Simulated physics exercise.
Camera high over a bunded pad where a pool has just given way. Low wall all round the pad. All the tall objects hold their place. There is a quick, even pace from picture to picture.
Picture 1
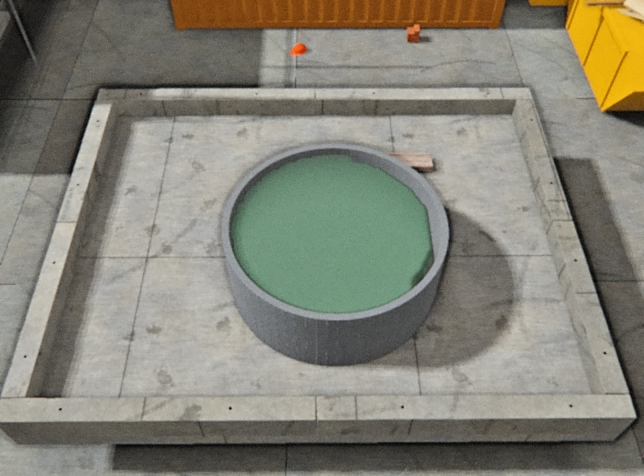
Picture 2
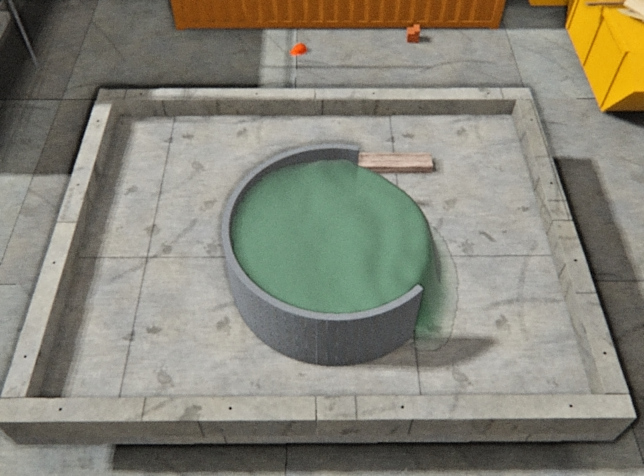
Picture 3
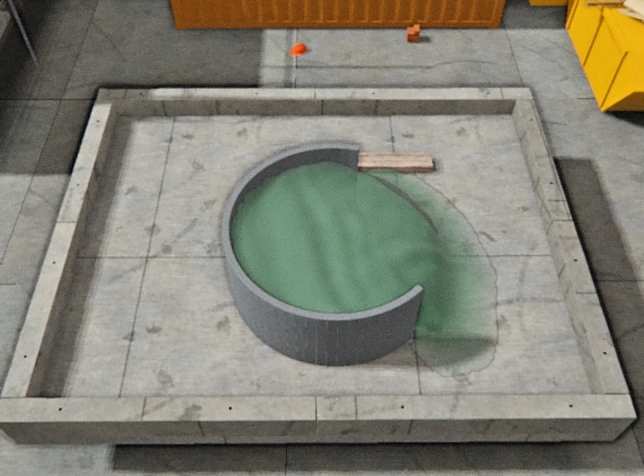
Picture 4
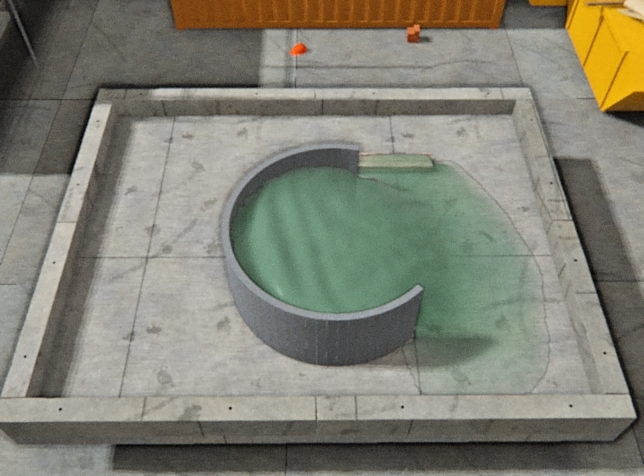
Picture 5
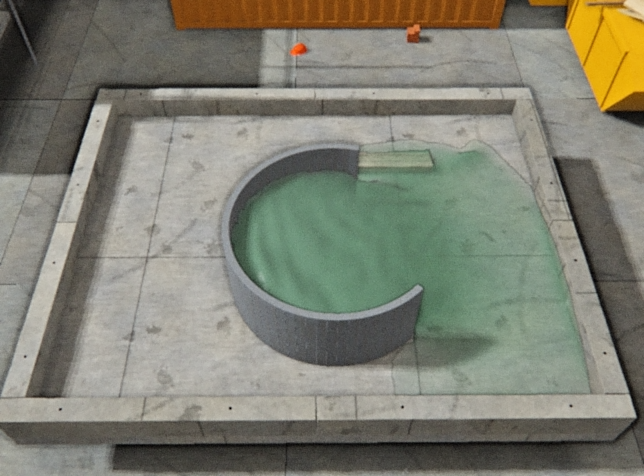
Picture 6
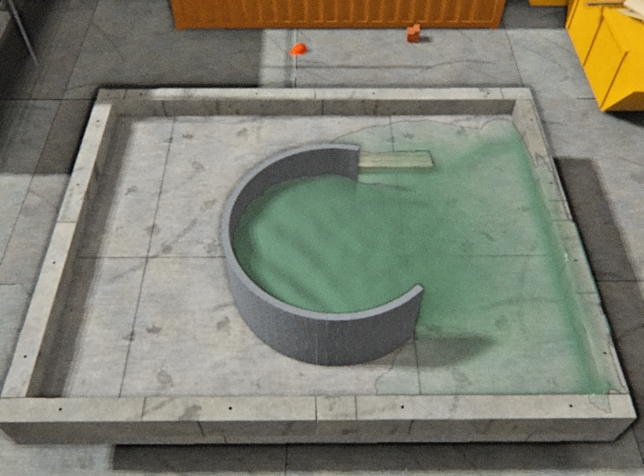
Green water sat still in a round grey pool until the right side of its wall gave way, then poured through the gap and spread across the concrete pad to the low wall on the right.
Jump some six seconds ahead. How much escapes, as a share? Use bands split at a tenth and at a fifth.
A tenth to a fifth.
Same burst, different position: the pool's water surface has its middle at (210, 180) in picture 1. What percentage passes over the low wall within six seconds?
10 %.
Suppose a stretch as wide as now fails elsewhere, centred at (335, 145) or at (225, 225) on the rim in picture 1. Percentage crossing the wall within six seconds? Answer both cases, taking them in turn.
Case one roughly 10 percent; case two roughly 16 percent.
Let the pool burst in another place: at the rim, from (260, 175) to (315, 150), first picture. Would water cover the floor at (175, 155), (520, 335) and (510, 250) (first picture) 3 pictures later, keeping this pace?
Going through them in order gives waterlogged, still bare, still bare.
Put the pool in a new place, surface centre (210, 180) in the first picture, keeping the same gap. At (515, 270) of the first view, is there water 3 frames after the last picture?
Answer: Flooded.
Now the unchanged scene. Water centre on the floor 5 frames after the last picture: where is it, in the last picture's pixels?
Point: (418, 253).
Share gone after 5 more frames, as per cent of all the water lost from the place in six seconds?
About 25 per cent.
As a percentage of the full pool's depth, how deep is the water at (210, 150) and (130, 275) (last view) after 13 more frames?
Respectively, around 0 and 0 percent.
A moment on, water covers 40 % of the floor; the low wall has let 0 % over.
Next, water covers 45 % of the floor; the low wall has let 4 % over.
Then, water covers 50 % of the floor; the low wall has let 15 % over.
Later, water covers 80 % of the floor; the low wall has let 17 % over.
In the end, water covers 80 % of the floor; the low wall has let 18 % over.
